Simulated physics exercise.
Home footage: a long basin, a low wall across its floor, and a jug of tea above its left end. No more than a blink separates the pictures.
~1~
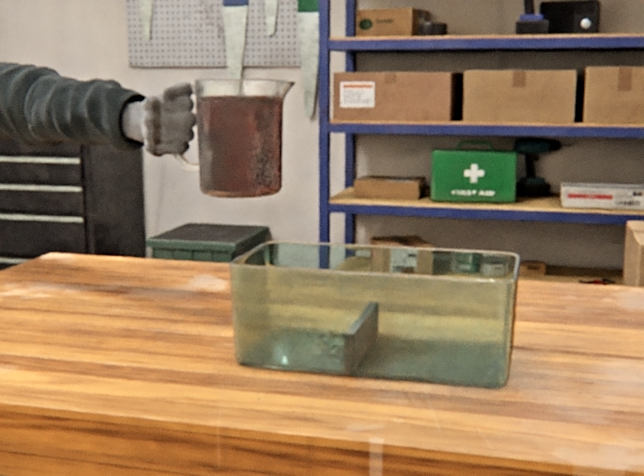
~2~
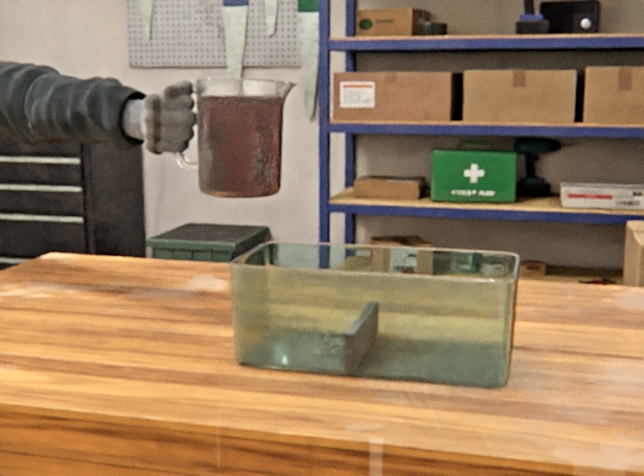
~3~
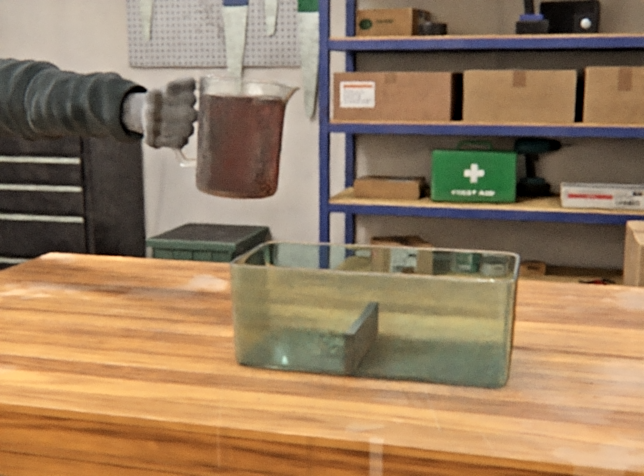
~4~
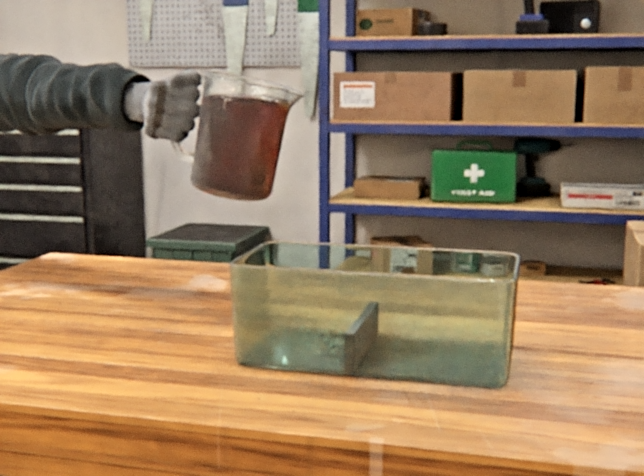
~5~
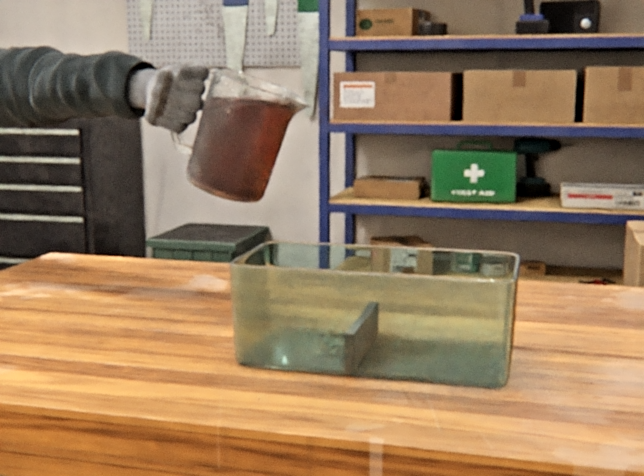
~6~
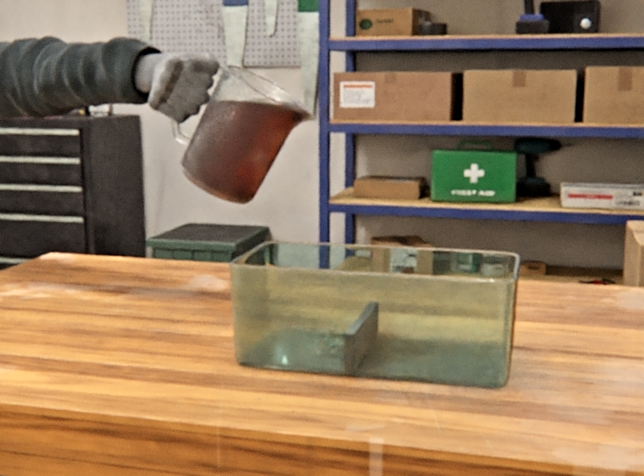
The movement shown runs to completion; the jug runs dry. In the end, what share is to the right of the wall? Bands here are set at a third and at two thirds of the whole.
The amount on the right comes to between a third and two thirds of the whole.
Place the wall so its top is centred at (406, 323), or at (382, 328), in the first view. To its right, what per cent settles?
Note - case one near 5 %, case two near 20 %.
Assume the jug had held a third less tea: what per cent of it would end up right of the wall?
Near 20 parts in a hundred.
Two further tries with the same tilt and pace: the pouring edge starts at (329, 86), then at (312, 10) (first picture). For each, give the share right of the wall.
Close to 95 in a hundred, then close to 90 in a hundred.
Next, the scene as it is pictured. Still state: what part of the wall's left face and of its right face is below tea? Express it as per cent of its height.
About 50 on the left and about 30 on the right.
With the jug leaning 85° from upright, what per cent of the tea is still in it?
It still holds around 70 per cent there.
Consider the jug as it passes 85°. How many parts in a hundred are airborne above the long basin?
That comes to near 20 percent.
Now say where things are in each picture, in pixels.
In the first picture, it leans 0°; its right rim is at (295, 81); the tea meets the walls at (203, 97) and (282, 98); the long basin's rim runs from (249, 254) to (517, 268); the wall's top is at (363, 318).
In the second picture, it leans 1°; its right rim is at (296, 83); the tea meets the walls at (205, 96) and (283, 98).
In the third picture, it leans 5°; its right rim is at (300, 87); the tea meets the walls at (206, 95) and (285, 100).
In the fourth picture, it leans 11°; its right rim is at (304, 94); the tea meets the walls at (210, 98) and (290, 101).
In the fifth picture, it leans 19°; its right rim is at (309, 105); the tea meets the walls at (209, 110) and (298, 105).
In the sixth picture, it leans 29°; its right rim is at (314, 118); the tea meets the walls at (204, 123) and (310, 110).
A moment on, the jug is tipped on its side and 70 per cent is still to pour, 2 is left of the wall and 8 right of it.
Next, the jug is tipped on its side and 28 per cent is still to pour, 23 is left of the wall and 30 right of it.
Then the jug is tipped on its side and 8 per cent is still to pour, 39 is left of the wall and 47 right of it.
Later the jug is tipped on its side and 2 per cent is still to pour, 49 is left of the wall and 47 right of it.
In the end 52 per cent lies left of the wall, 47 right of it and 1 outside.
